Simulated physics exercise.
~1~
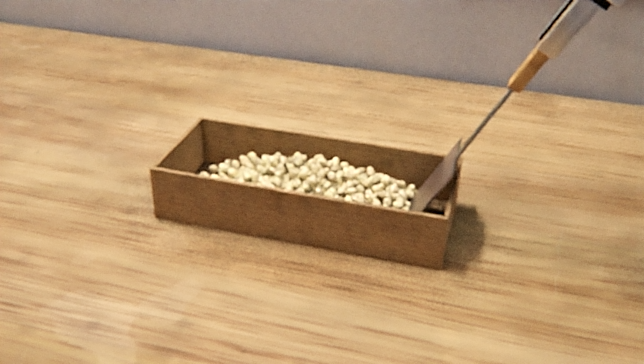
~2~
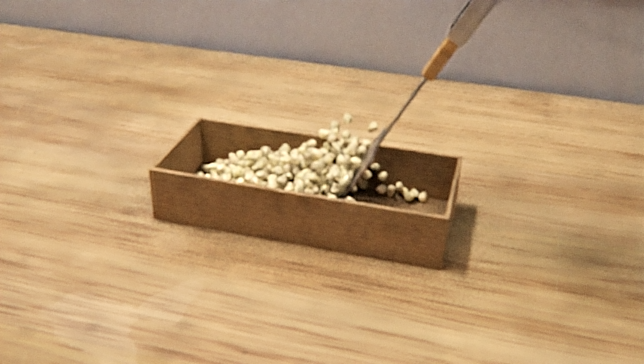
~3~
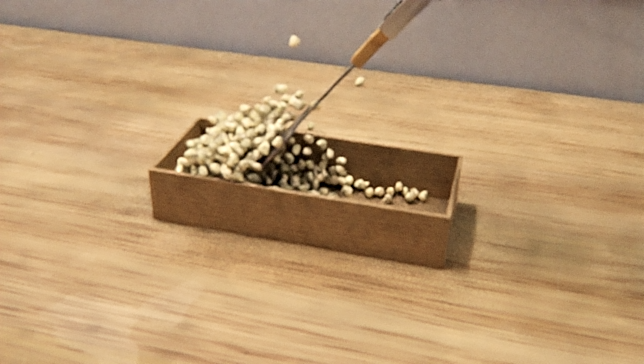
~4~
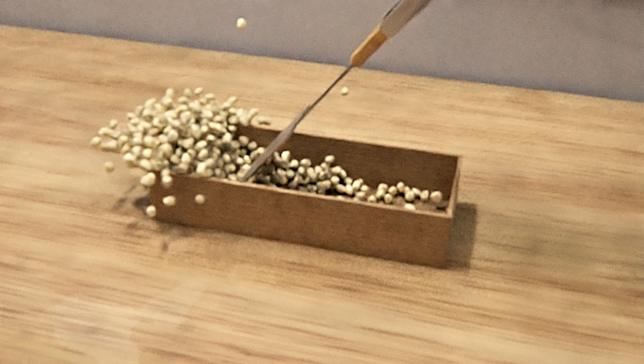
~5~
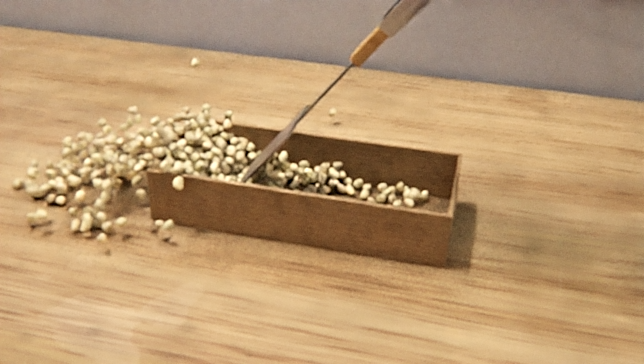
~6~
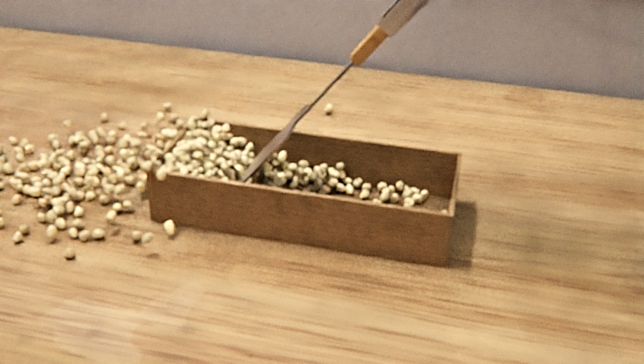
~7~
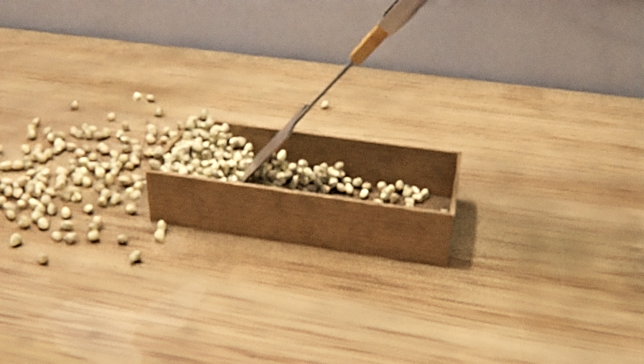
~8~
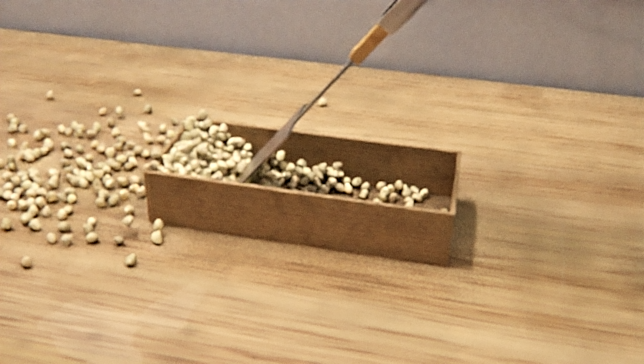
On a pale wooden table against a plain grey backdrop, seen from slightly above, a long brown roasting tin holds a heap of cream-coloured dried beans. A turner with an orange-brown section on its handle reaches in from the upper right, its blade at the tin's right end. The blade sweeps left, piling the beans up and tossing a few into the air. It stops left of the middle, but the beans surge on over the left end and scatter across the table. Finally, many lie spread at the left, while most remain in the tin around the still blade.
